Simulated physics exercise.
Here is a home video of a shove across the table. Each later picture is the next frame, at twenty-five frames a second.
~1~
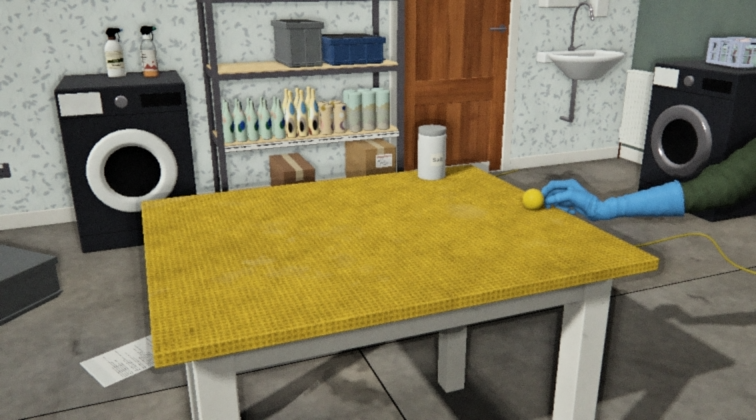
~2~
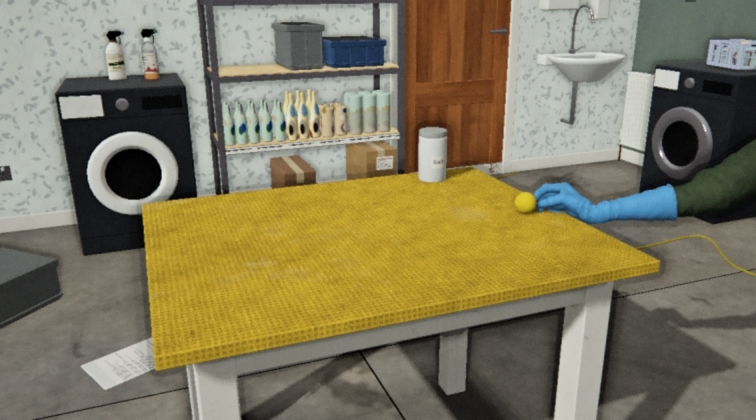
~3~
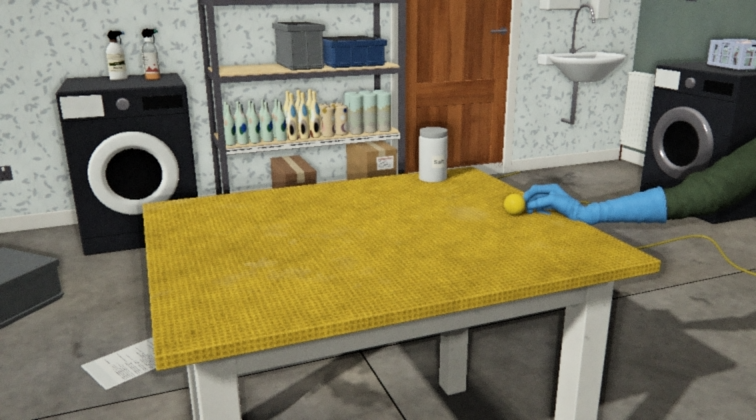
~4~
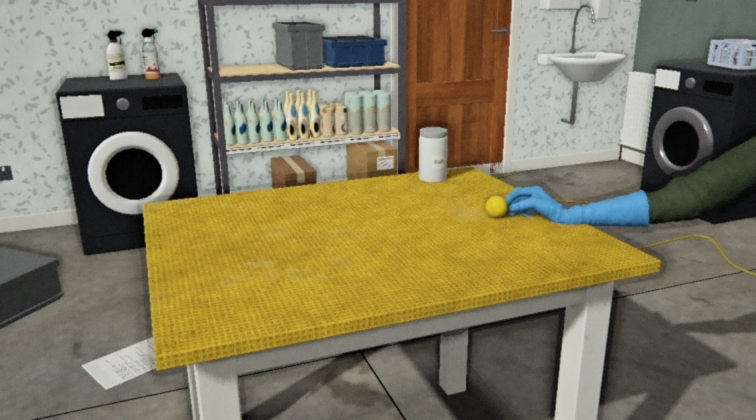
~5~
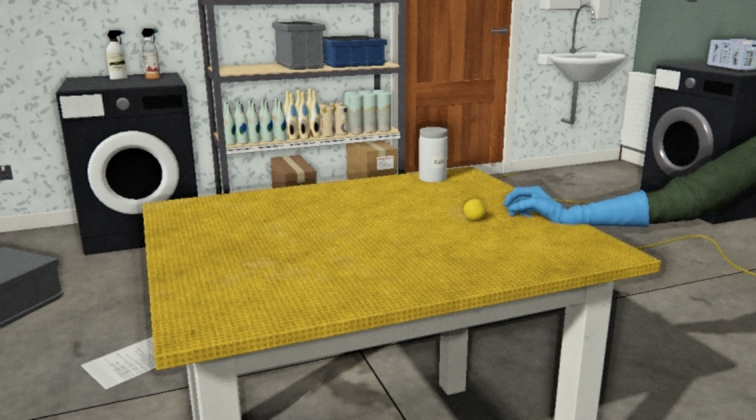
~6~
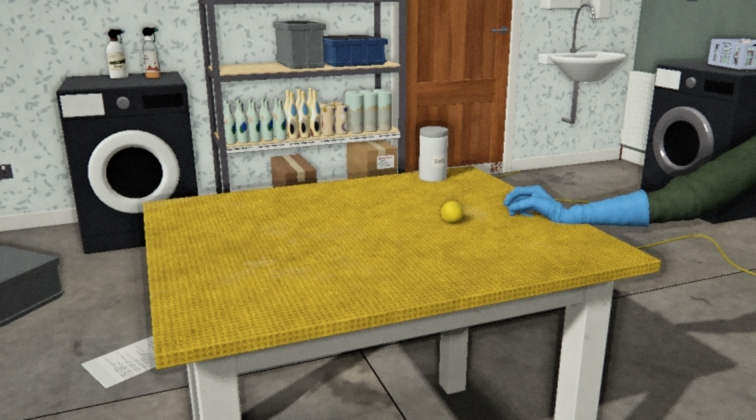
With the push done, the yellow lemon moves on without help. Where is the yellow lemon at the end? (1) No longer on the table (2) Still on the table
1, no longer on the table.
Then, 0.20 s on from there, yellow lemon shifted well along near (335, 229).
Then, 0.40 s on from there, yellow lemon shifted well along near (206, 246).
Then, 0.70 s on from there, yellow lemon now off the table.
Then, 0.90 s on from there, things are still on the move.
In the end, off the table, yellow lemon.
